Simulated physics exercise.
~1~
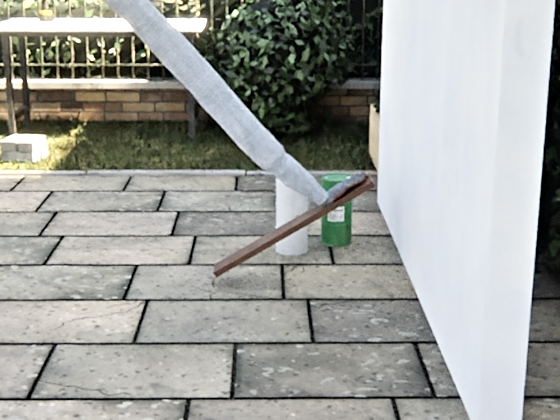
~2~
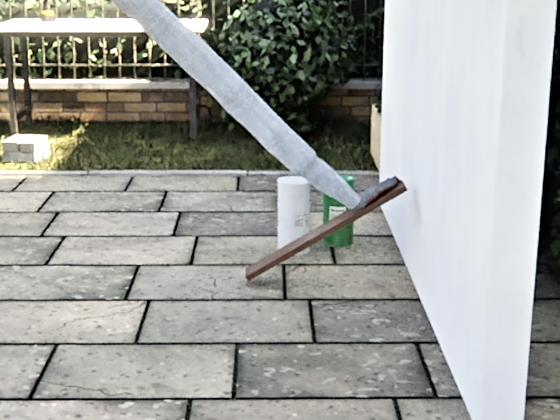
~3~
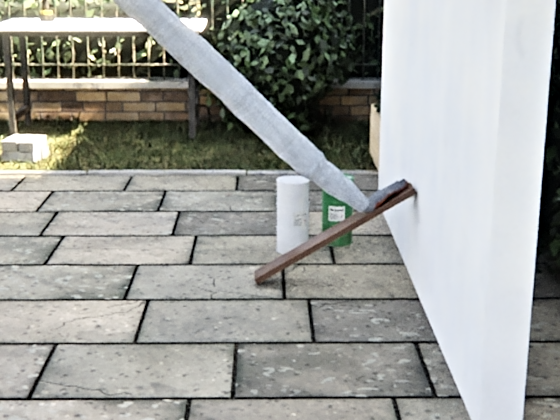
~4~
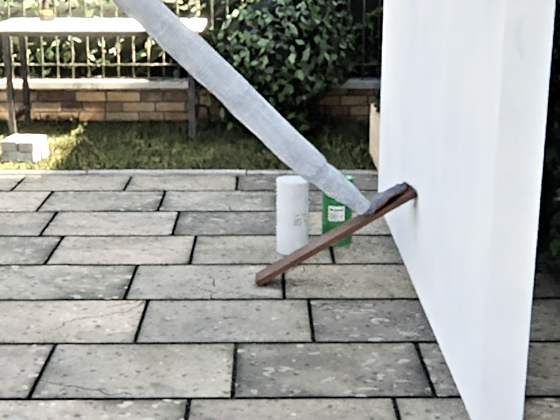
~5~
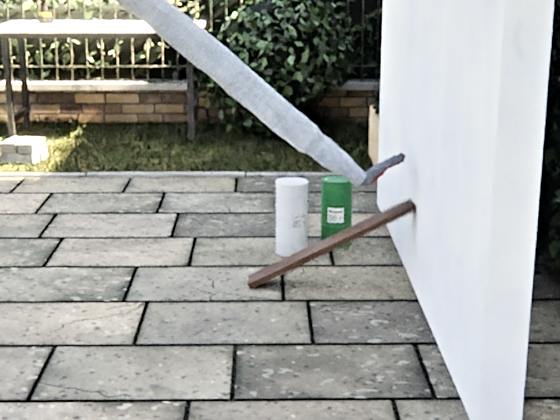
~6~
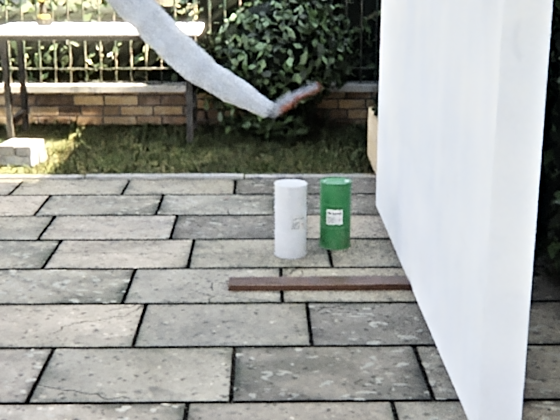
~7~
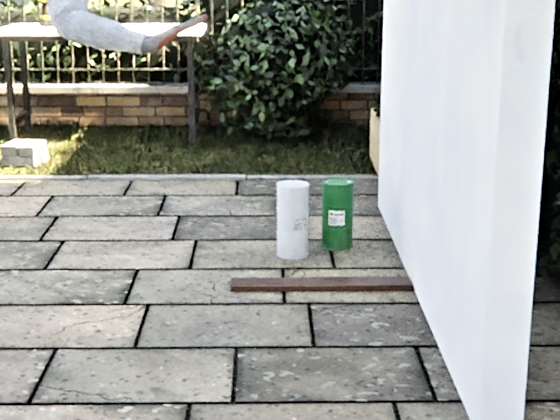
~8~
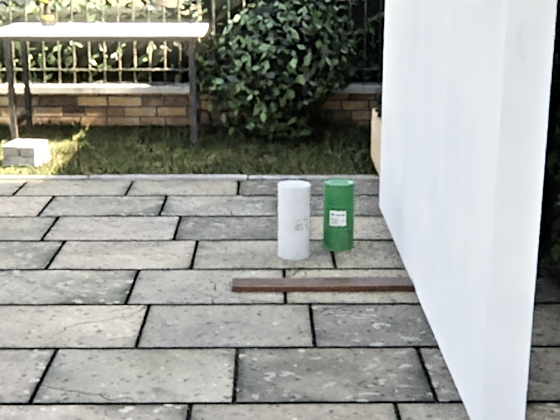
Brown plank being leant against a white wall by a hand, then slipping down flat onto the paving once let go.
